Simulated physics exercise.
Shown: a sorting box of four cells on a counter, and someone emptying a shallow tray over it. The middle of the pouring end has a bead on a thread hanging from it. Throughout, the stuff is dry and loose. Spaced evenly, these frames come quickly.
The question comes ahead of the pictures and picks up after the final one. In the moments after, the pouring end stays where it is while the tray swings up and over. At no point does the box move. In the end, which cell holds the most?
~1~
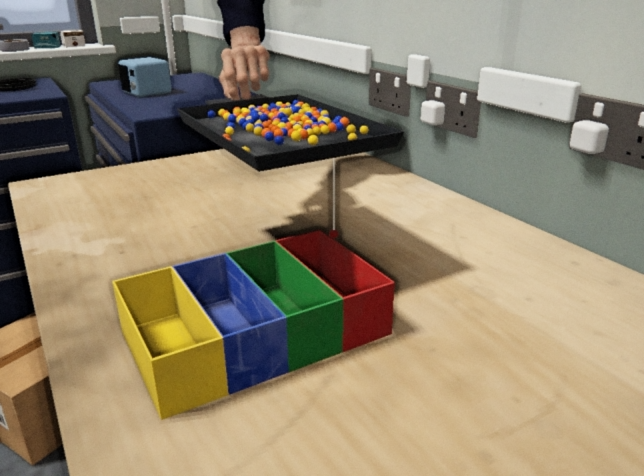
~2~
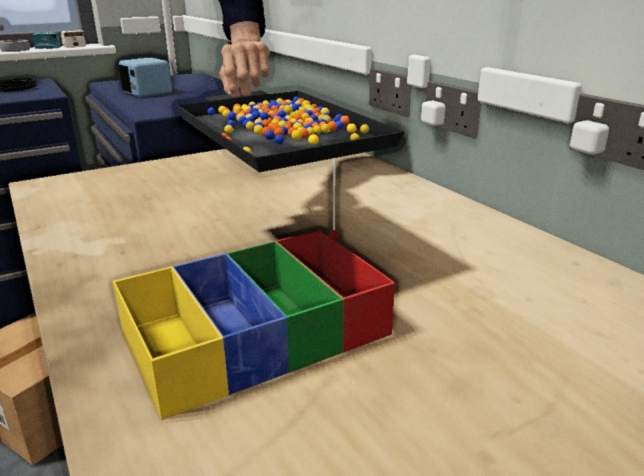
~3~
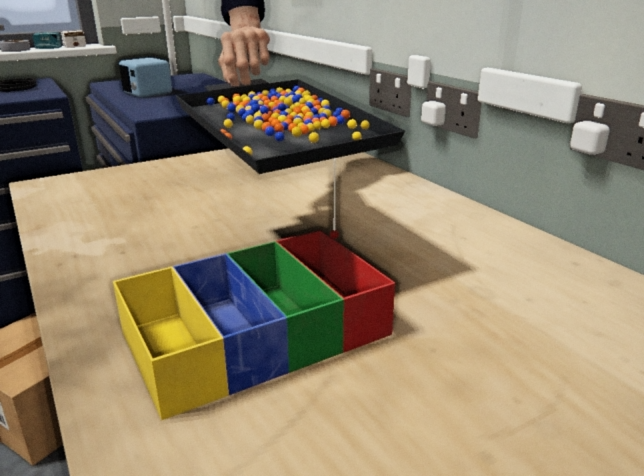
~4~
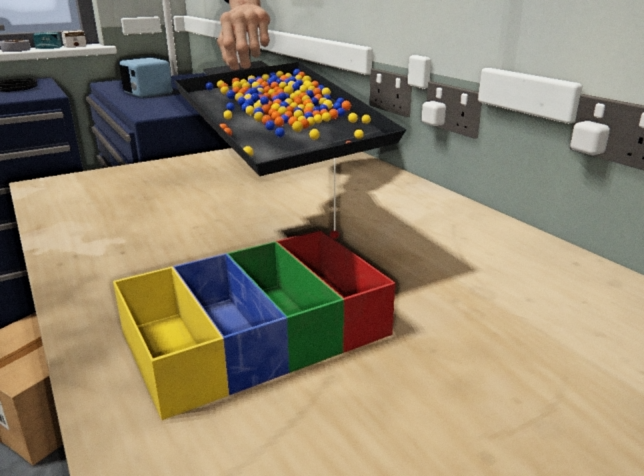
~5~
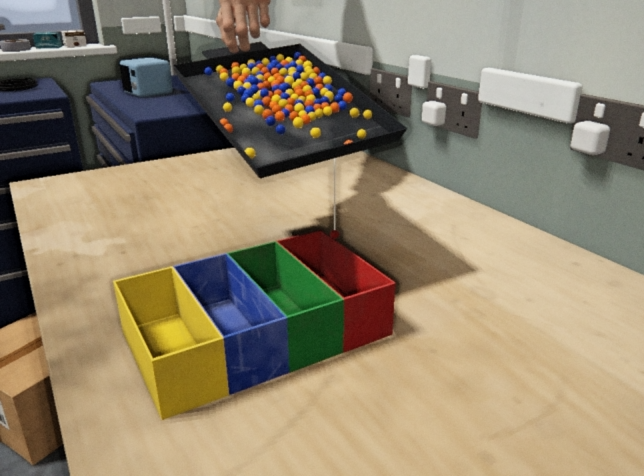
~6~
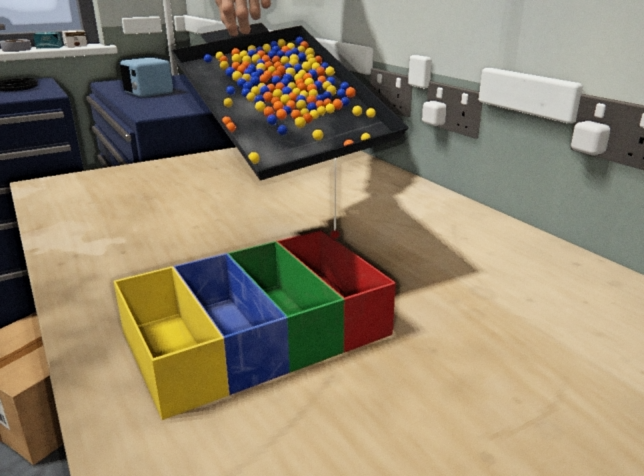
The green cell holds the most.
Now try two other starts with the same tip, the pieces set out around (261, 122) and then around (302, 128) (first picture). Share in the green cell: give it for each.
Close to 60 per cent, followed by close to 60 per cent.
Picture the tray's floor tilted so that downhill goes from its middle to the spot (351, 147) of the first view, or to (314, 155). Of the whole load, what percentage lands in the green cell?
In turn some 0 and 30 per cent.
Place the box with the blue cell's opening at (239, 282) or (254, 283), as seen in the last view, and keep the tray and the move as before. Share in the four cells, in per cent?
In turn about 90 and about 90 percent.
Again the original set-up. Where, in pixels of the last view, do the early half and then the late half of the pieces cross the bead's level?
At about (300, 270), then at (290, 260).
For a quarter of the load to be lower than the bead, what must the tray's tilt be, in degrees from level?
Tilt: Around 70 degrees.
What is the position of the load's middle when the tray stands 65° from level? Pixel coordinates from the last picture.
Look close to (299, 184) in the last picture.
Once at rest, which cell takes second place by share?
Second best is the red cell.
Soon, tray tipped steeply; about half on the tray; a small part in the green cell; a stray few in the blue cell; a stray few in the red cell; about a third falling or outside the box.
A while on, tray tipped past a quarter turn; a stray few on the tray; about half in the green cell; about a quarter in the red cell; a small part in the blue cell; a stray few in the yellow cell; a small part falling or outside the box.
Towards the end, tray tipped past a quarter turn; about half in the green cell; about a quarter in the red cell; a small part in the blue cell; a stray few in the yellow cell; a small part falling or outside the box.
Finally, tray tipped past a quarter turn; about half in the green cell; about a quarter in the red cell; a small part in the blue cell; a stray few in the yellow cell; a small part outside the box.
